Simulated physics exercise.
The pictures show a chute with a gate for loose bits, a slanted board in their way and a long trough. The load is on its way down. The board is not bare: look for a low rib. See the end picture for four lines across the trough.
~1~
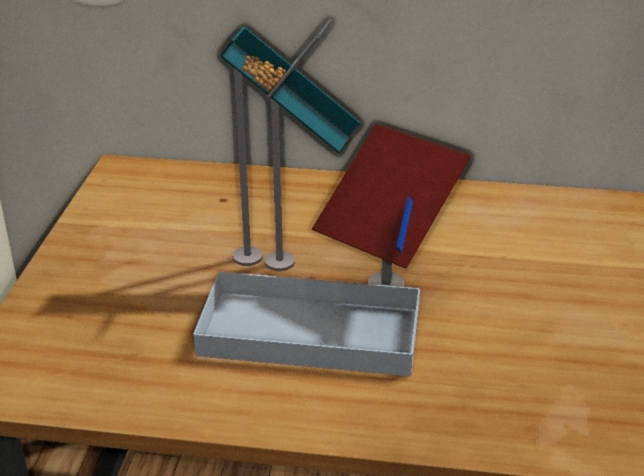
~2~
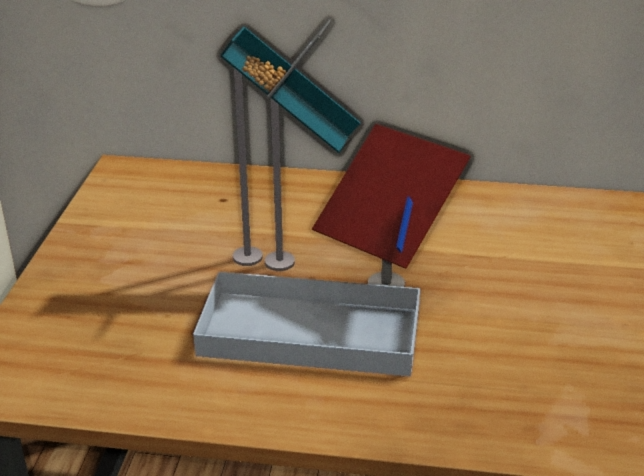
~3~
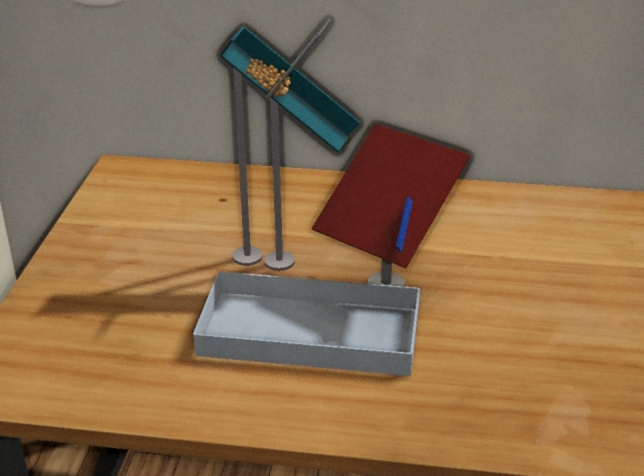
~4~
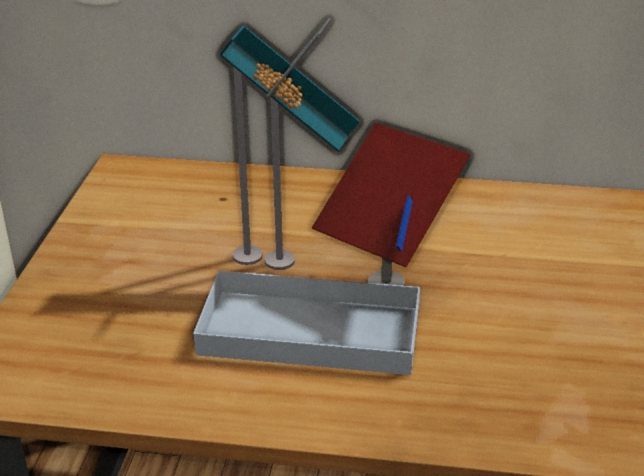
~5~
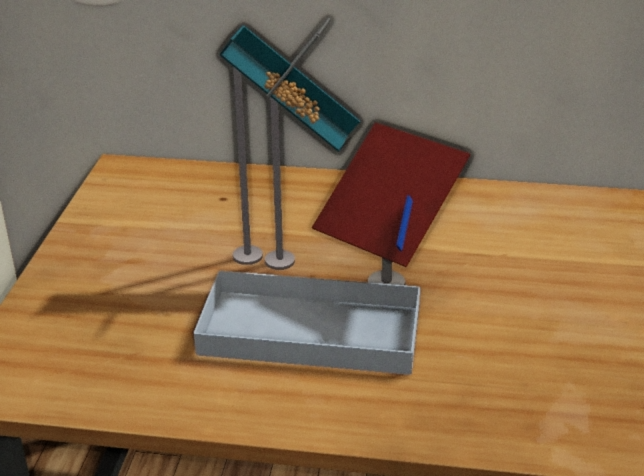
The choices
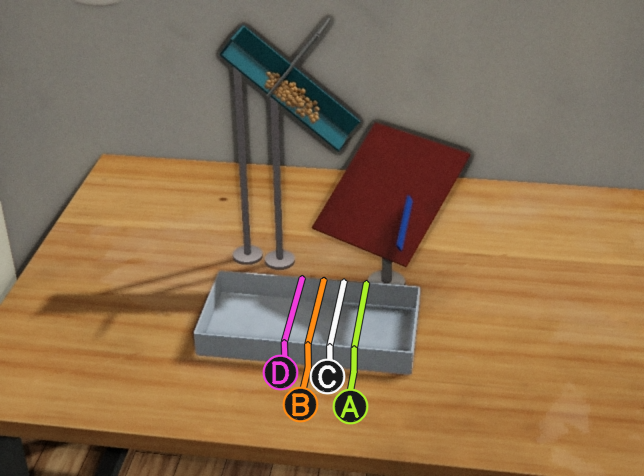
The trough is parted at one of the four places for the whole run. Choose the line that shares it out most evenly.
Choose A.
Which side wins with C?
More lands on the right.
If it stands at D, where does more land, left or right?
Right.
On the marked copy, line A crosses the front rim at (354, 347); line B crosses the front rim at (308, 343); line C crosses the front rim at (329, 345); line D crosses the front rim at (284, 341).
Choosing A, of what is caught, about half on the left of the divider, about half on the right.
Choosing B, of what is caught, a small part on the left of the divider, most on the right.
Choosing C, of what is caught, about a quarter on the left of the divider, most on the right.
Choosing D, of what is caught, a small part on the left of the divider, nearly all on the right.
